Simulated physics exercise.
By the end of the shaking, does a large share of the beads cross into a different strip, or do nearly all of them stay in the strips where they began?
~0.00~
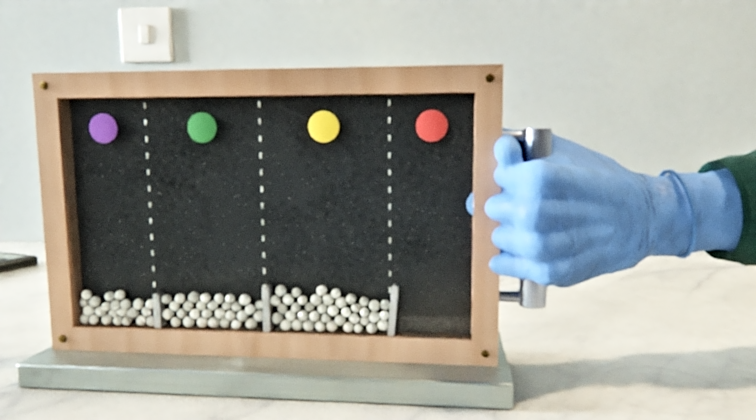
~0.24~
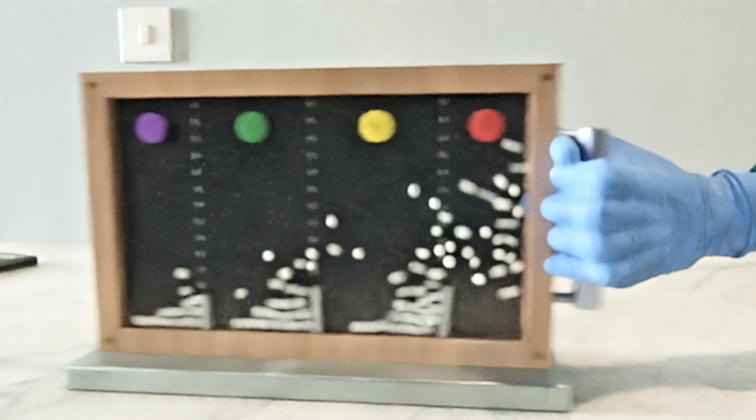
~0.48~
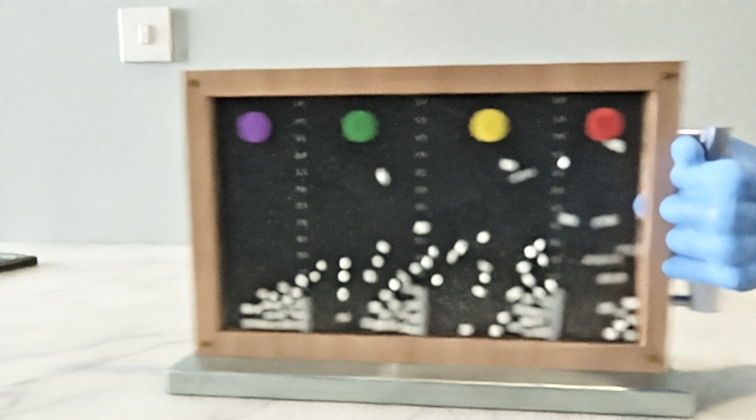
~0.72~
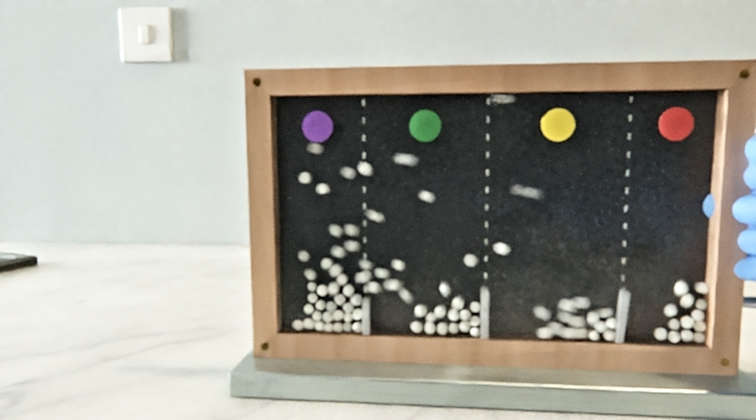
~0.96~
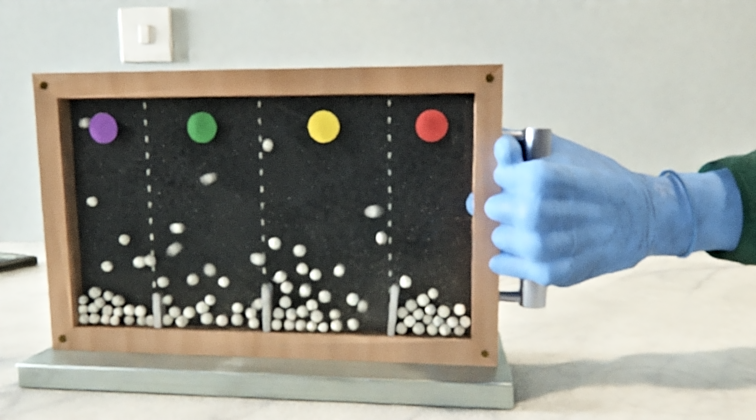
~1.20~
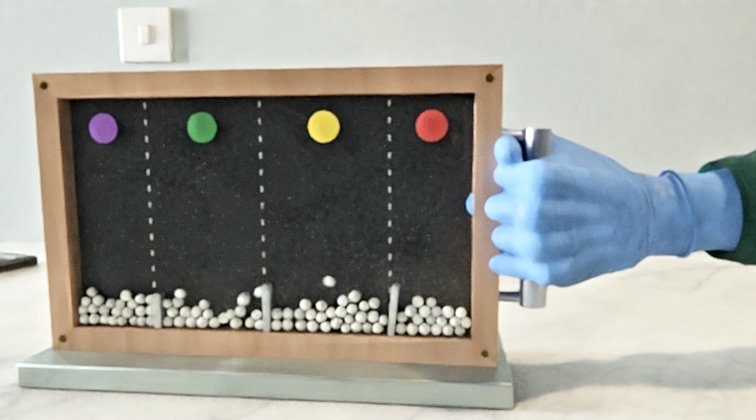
A large share of the beads crosses into a different strip. The strip under the red sticker, empty at the start, ends up with a heap of its own.
